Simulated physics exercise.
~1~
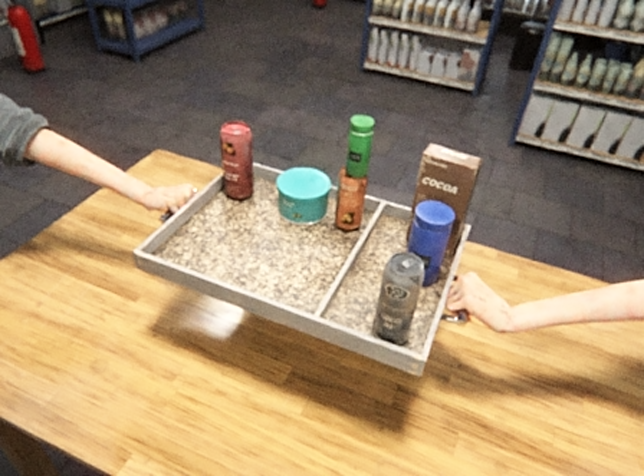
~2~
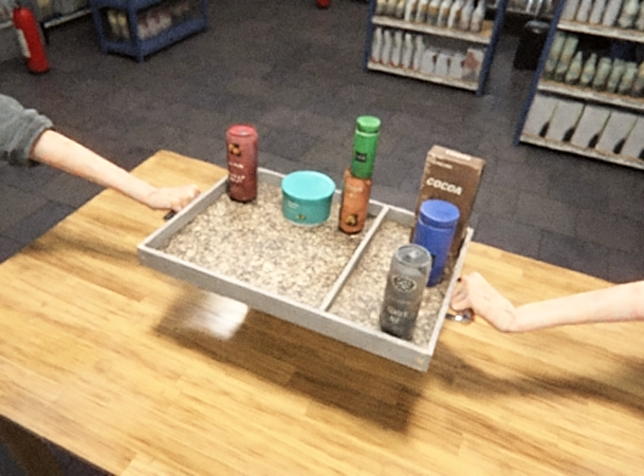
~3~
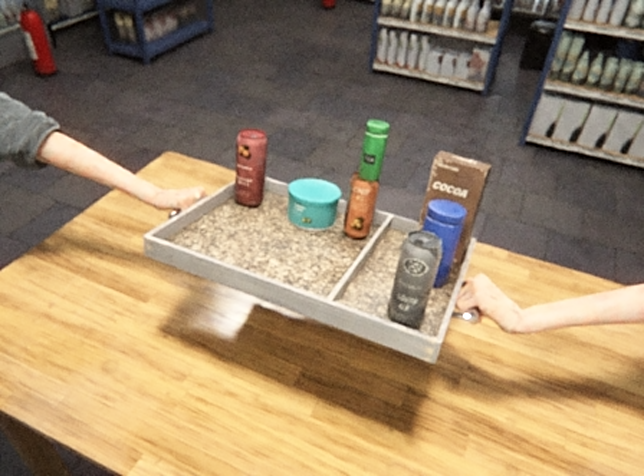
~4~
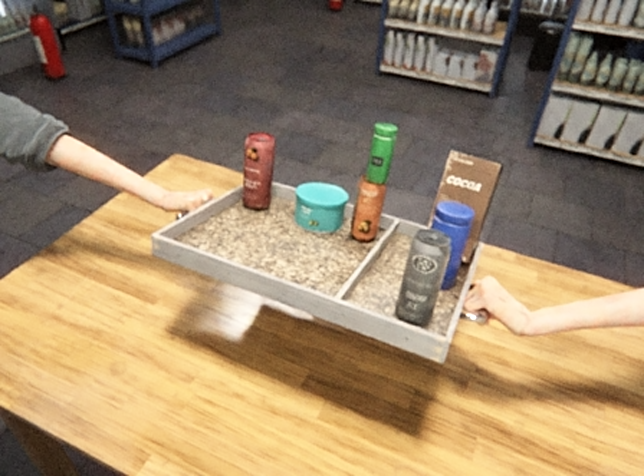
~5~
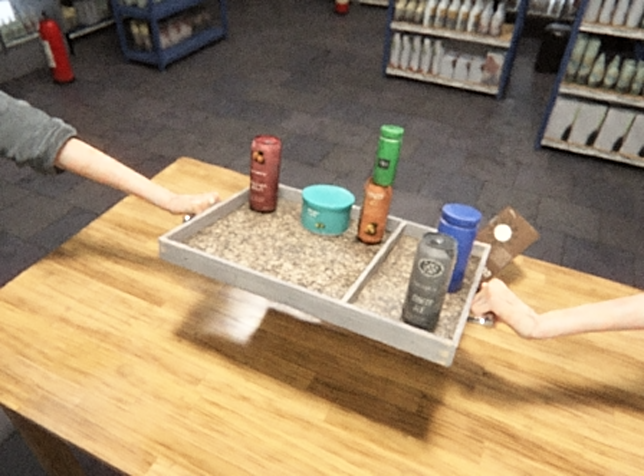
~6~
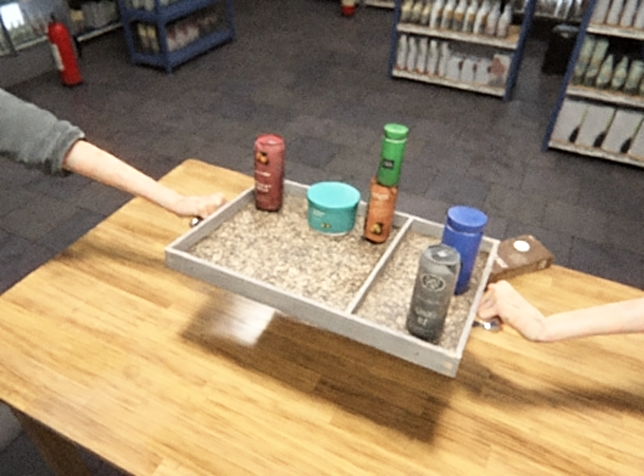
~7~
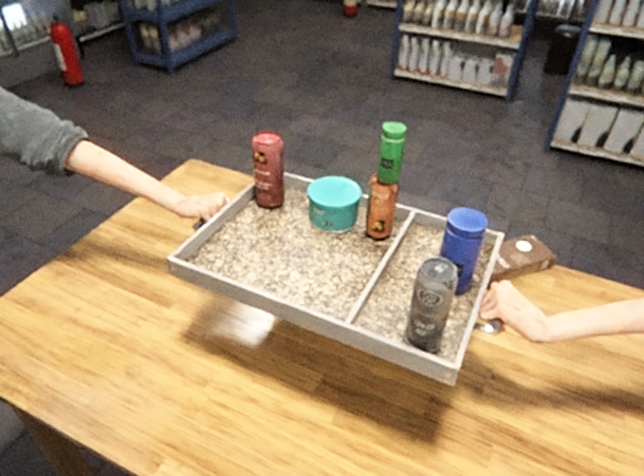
To begin with, two arms hold a speckled tray with a raised rim and a cross bar above a wooden table, carrying a red can, a turquoise tub, a green shaker on an orange can, a blue jar, a grey can and a brown cocoa packet. The hands tip the tray so its far edge dips, and the upright items lean with it. The brown packet tilts, then topples over the rim beside the right hand. It comes to rest on its side, off the tray. The tray levels again, with the other items still standing on it.
